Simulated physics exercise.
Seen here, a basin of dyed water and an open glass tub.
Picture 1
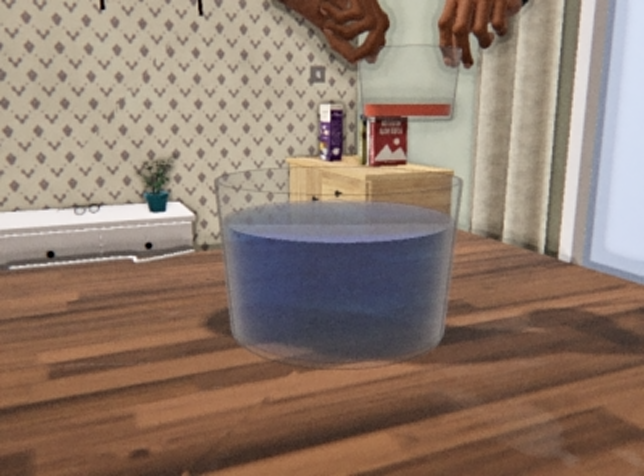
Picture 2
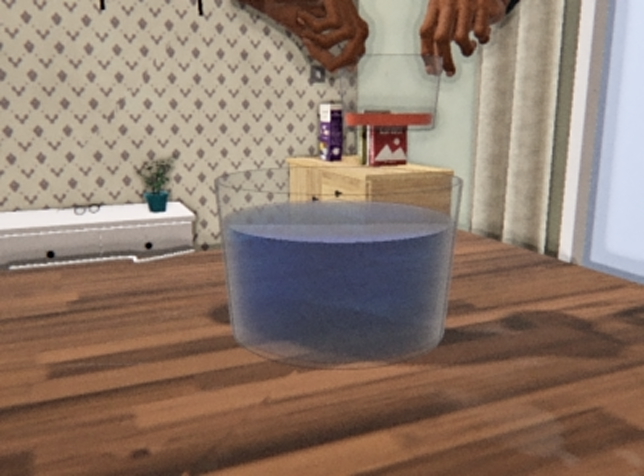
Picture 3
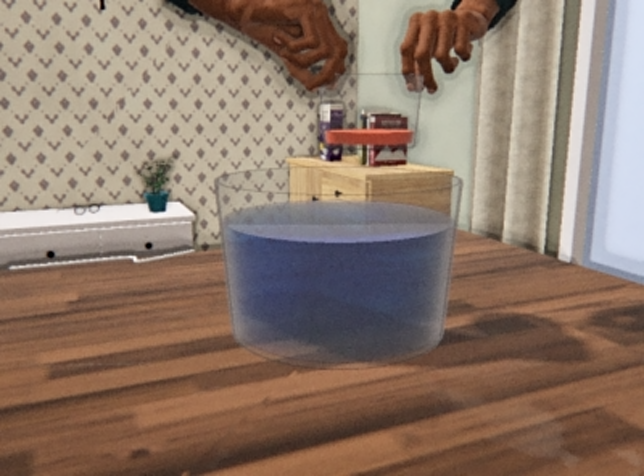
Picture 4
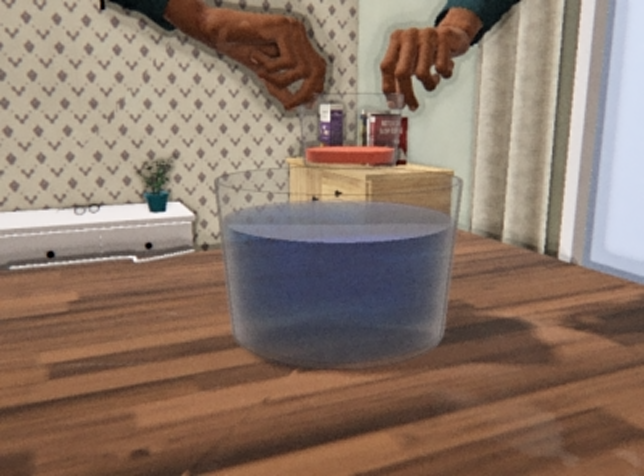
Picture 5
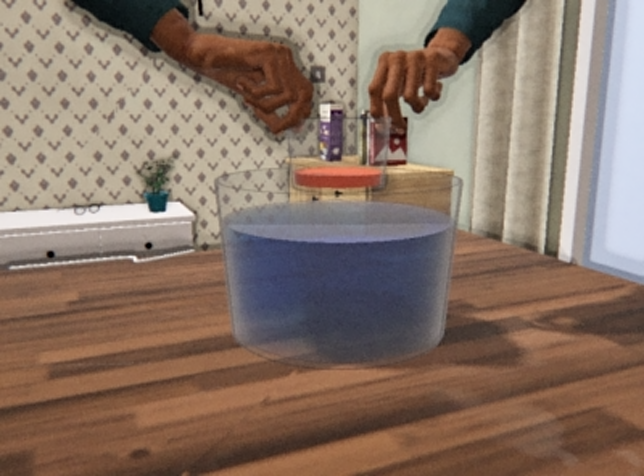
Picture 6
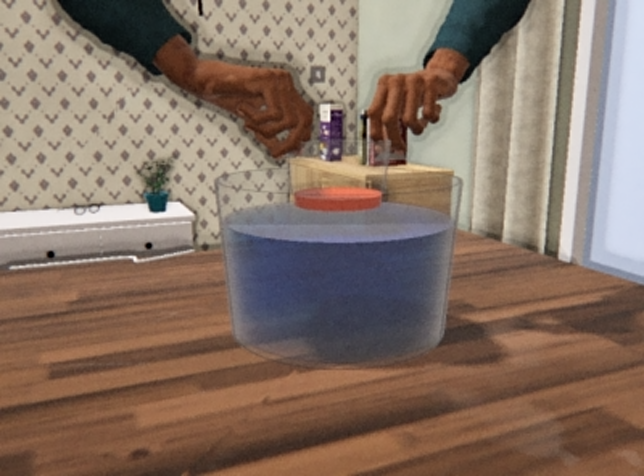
In this clip, a pair of hands lowers a nearly empty clear tub with a shallow red layer at its bottom, moving it down and slightly left until it is just over the blue water in a transparent basin.
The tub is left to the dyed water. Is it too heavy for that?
Once free, it rides on the surface.
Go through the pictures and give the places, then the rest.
Tub (408, 83) nearly empty; above the basin, in the first frame.
Tub nearly empty, surface at (389, 114); coming down, in the second frame.
Tub (370, 110) nearly empty; lower, in the third frame.
Tub nearly empty, surface at (350, 150); lower still, in the fourth frame.
Tub (338, 150) nearly empty; close to the surface, in the fifth frame.
Tub nearly empty, surface at (338, 194); just over the surface, in the sixth frame.
Shortly, the tub dips into the dyed water.
Then, it bobs and steadies.
At the finish, the tub floats with about half of its side showing.
